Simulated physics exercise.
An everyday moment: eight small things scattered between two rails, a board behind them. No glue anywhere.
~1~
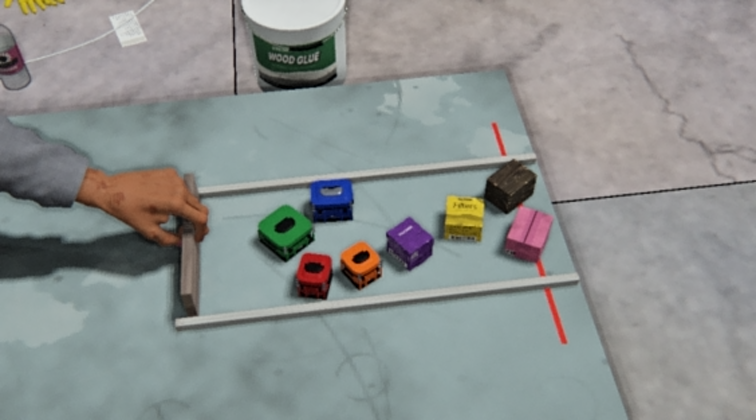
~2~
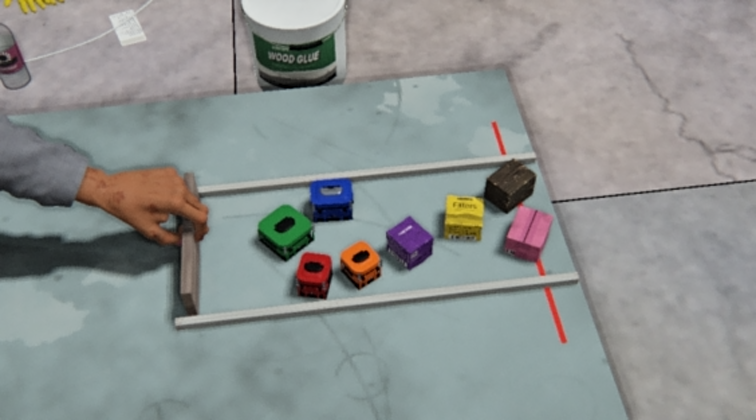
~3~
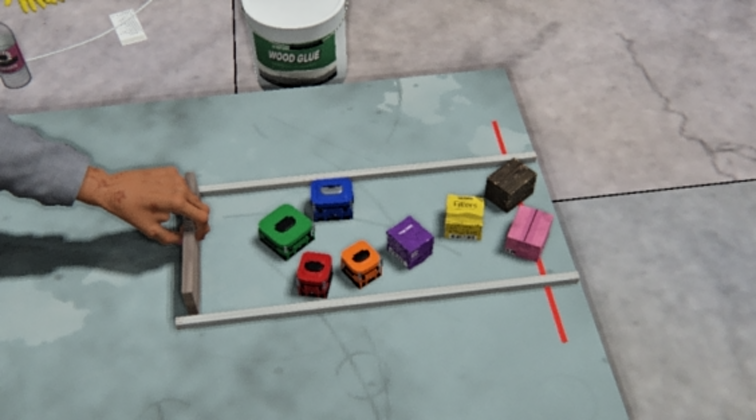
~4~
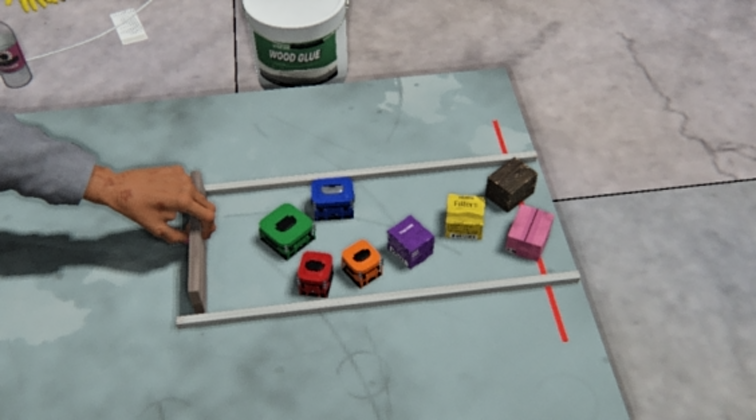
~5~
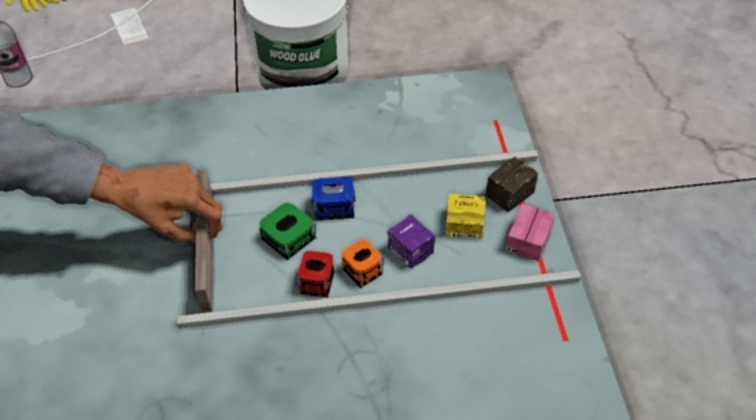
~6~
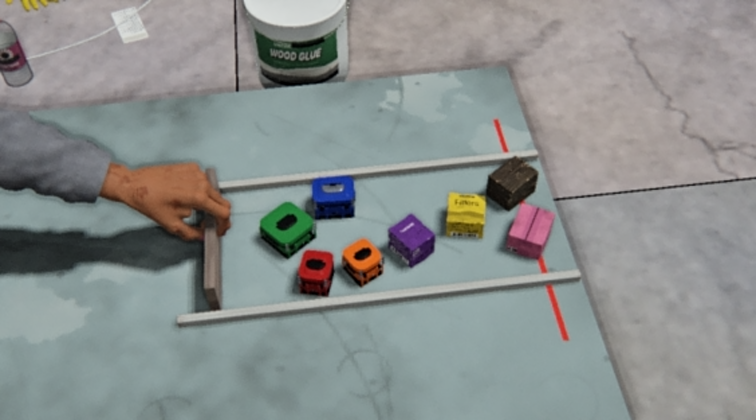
The clip shows a hand holding a board upright behind eight small colored boxes scattered between two rails. The hand stays still at first, then slides the board slightly right, while the boxes remain in place without being touched.
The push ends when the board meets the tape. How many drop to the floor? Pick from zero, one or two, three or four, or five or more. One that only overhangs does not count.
In the end the number that fall off is five or more.
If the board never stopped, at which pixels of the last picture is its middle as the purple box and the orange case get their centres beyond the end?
Near (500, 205) and (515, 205).
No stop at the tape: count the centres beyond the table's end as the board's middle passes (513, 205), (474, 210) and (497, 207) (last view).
It would be 4, 1 and 2.
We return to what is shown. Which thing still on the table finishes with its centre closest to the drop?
That is the green case.
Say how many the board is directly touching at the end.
3 of them.
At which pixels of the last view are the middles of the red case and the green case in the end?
The red case at (554, 244), the green case at (551, 214).
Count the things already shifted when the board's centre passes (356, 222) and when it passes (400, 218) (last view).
5 and 6.
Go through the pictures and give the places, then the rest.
In the first picture, pink box (529, 235); black block (510, 187); yellow box (464, 219); board (191, 243); tape (525, 221).
In the second picture, black block (510, 186); blue case (332, 200).
In the third picture, yellow box (464, 218); board (192, 242).
In the fourth picture, pink box (530, 233); purple box (411, 242).
In the fifth picture, black block (512, 184); red case (316, 274).
In the sixth picture, pink box (531, 232); black block (512, 184); yellow box (466, 216); board (213, 238); tape (527, 217).
A little later, none off yet; pink box at rest near (531, 232); black block at rest near (512, 184); yellow box at rest near (466, 216).
Next, none off yet; pink box moving near (539, 230); black block shifted a little near (519, 178); yellow box shifted about its own width near (490, 203).
When it is over, the number that fall off is five or more; down, orange case, purple box, yellow box, black block and pink box.
